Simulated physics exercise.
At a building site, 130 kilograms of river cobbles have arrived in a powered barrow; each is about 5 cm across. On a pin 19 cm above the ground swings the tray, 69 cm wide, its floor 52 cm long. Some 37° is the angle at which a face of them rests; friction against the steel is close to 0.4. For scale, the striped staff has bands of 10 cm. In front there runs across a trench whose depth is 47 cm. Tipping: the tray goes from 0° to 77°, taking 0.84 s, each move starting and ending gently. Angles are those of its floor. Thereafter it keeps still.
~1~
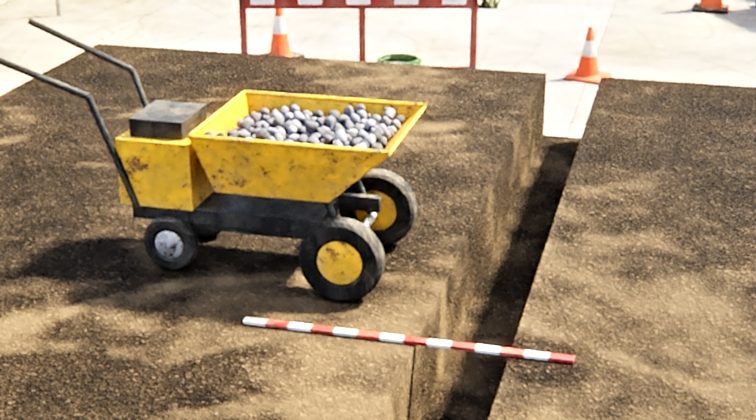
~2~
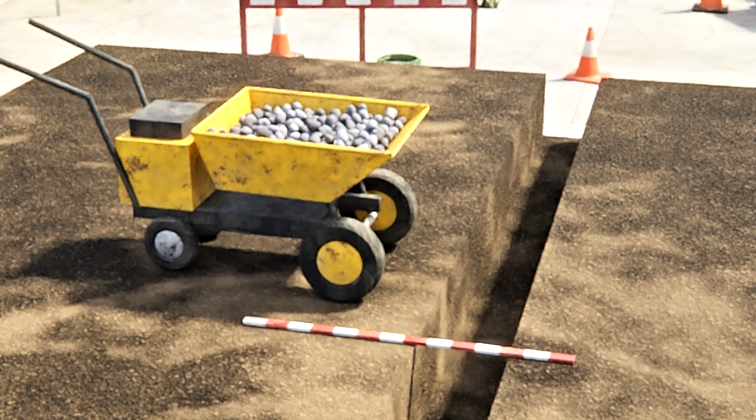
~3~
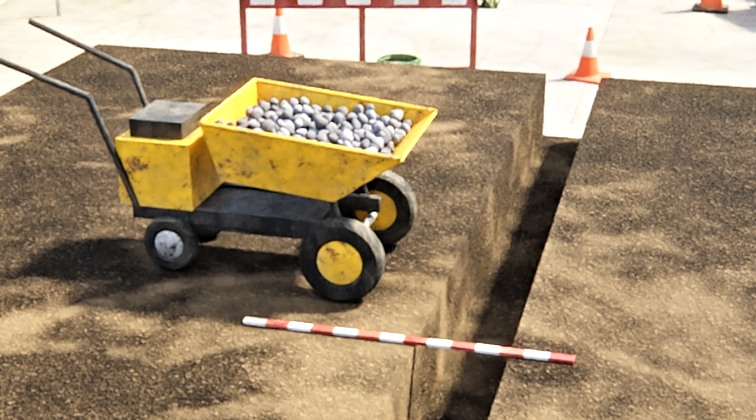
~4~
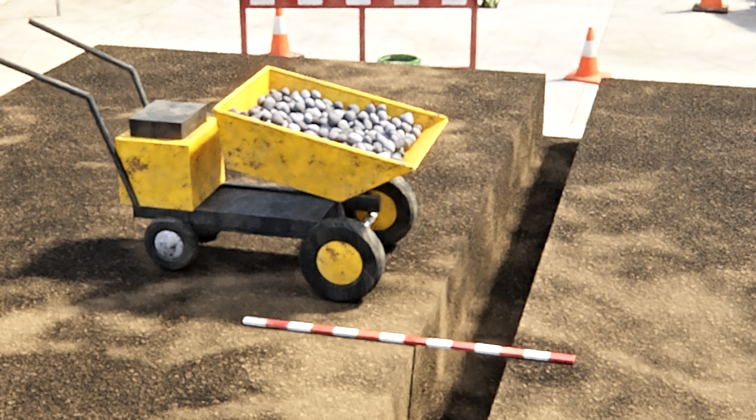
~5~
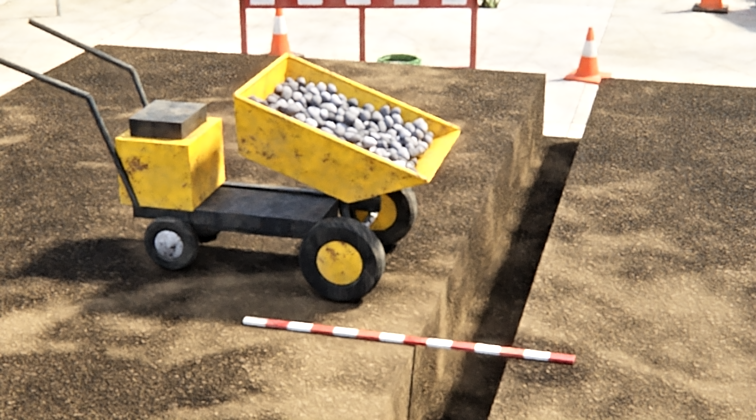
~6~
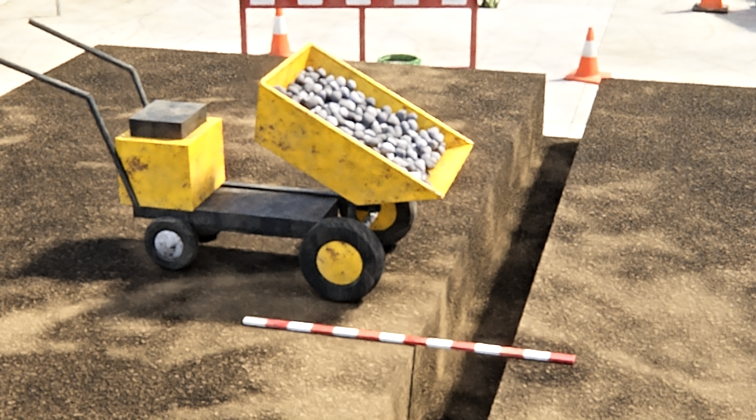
The footage shows a yellow wheeled dumper loaded with grey stones beside a narrow trench, a red-and-white striped staff lying in front. Its tray tilts steadily steeper, the left end rising and the lip lowering toward the right, stones still inside.
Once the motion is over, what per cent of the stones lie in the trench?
69 %.
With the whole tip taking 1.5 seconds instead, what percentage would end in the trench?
My guess is near 75 percent.
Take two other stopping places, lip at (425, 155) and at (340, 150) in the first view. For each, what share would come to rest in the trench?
From the first place around 20 per cent, from the other around 100.
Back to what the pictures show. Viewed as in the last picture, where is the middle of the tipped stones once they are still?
Somewhere near pixel (509, 359).
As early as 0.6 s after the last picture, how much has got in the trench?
By then, around 45 percent.
Then, 0.3 s after the last picture the floor is at 65°, 100 % in the tray; the foremost stones are at (483, 248).
Then, 0.6 s after the last picture the floor is at 77°, 40 % in the tray, 43 % in the trench, 17 % past the trench; the foremost stones are at (587, 283).
Then, 0.9 s after the last picture the floor is at 77°, 1 % in the tray, 68 % in the trench, 31 % past the trench; the foremost stones are at (748, 304).
Then, 2.9 s after the last picture the floor is at 77°, 0 % in the tray, 69 % in the trench, 31 % past the trench; the foremost stones are past the picture's edge.
